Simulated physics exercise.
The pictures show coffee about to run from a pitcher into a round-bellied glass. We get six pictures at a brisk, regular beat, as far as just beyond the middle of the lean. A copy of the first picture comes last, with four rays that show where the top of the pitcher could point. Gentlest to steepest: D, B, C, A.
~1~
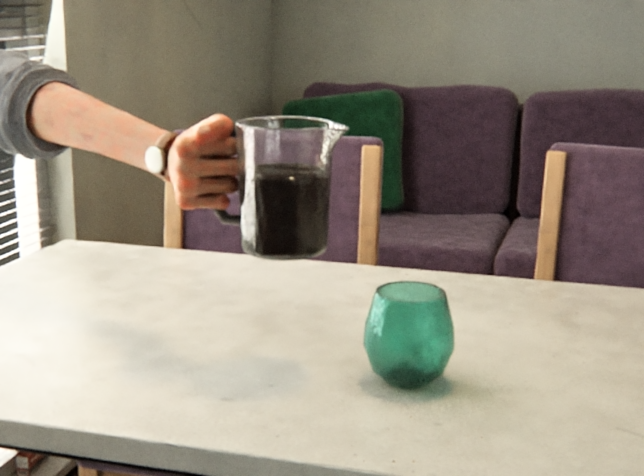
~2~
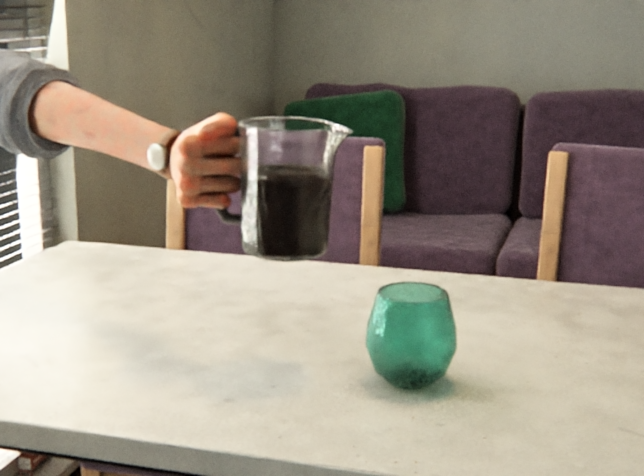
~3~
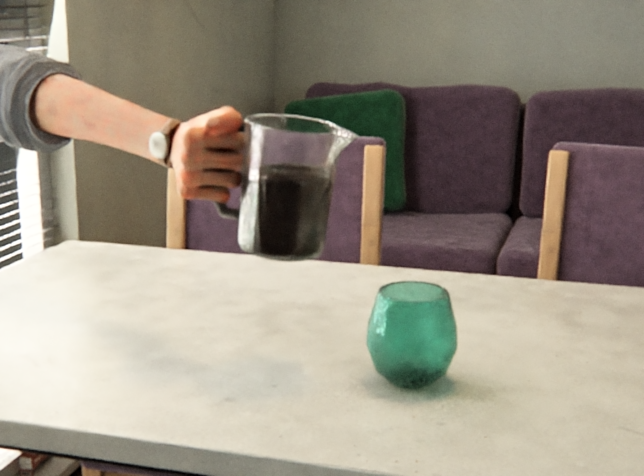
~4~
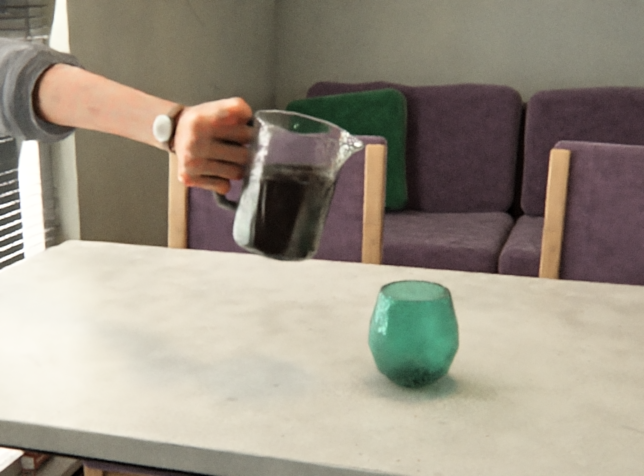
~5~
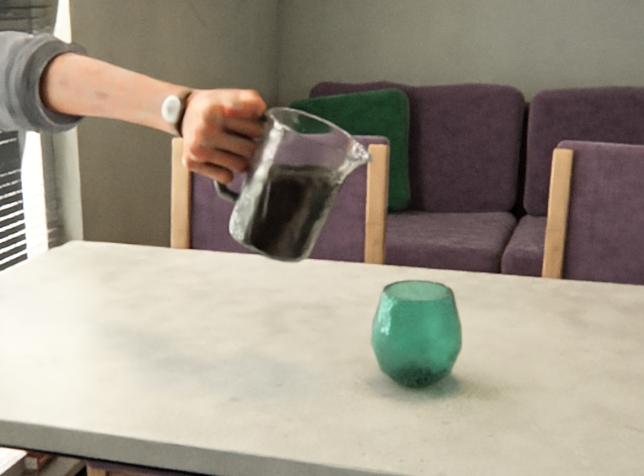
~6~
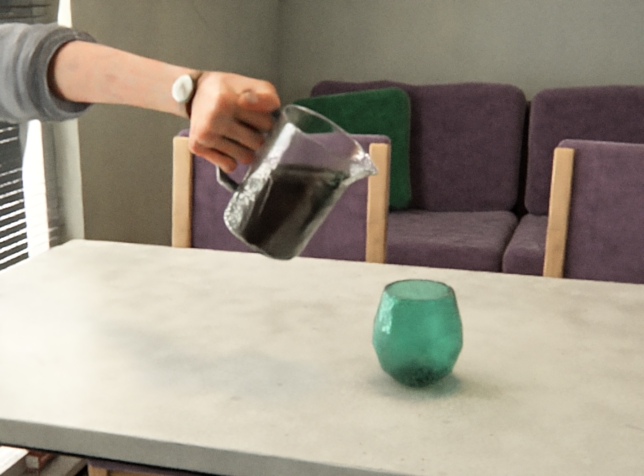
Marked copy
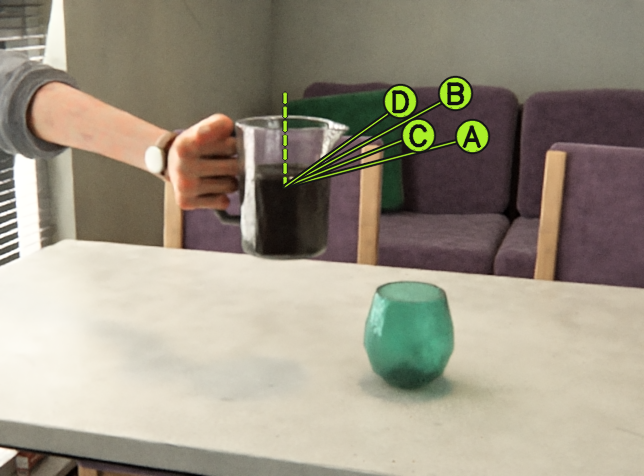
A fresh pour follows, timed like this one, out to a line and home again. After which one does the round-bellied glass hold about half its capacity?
Use tilt A.
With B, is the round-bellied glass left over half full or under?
Under.
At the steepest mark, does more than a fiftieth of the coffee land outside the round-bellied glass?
No, it does not.
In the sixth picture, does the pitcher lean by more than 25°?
Yes, it does.
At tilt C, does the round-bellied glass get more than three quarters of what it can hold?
No, less.
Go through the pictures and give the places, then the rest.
The first frame shows upright, lip at (347, 129); rim of the round-bellied glass round (411, 291); nothing has left yet.
The second frame shows upright, lip at (350, 131); nothing has left yet.
The third frame shows tipped about 7°, lip at (355, 137); nothing has left yet.
The fourth frame shows tipped about 14°, lip at (363, 146); nothing has left yet.
The fifth frame shows tipped about 23°, lip at (371, 159); nothing has left yet.
The sixth frame shows tipped about 33°, lip at (376, 173); nothing has left yet.
In lime, A at (456, 141); B at (440, 102); C at (402, 140); D at (387, 113).
Choosing A, the round-bellied glass ends with about 50 % of what it can hold.
Choosing B, the round-bellied glass ends with about 21 % of what it can hold.
Choosing C, the round-bellied glass ends with about 35 % of what it can hold.
Choosing D, the round-bellied glass ends with about 11 % of what it can hold.
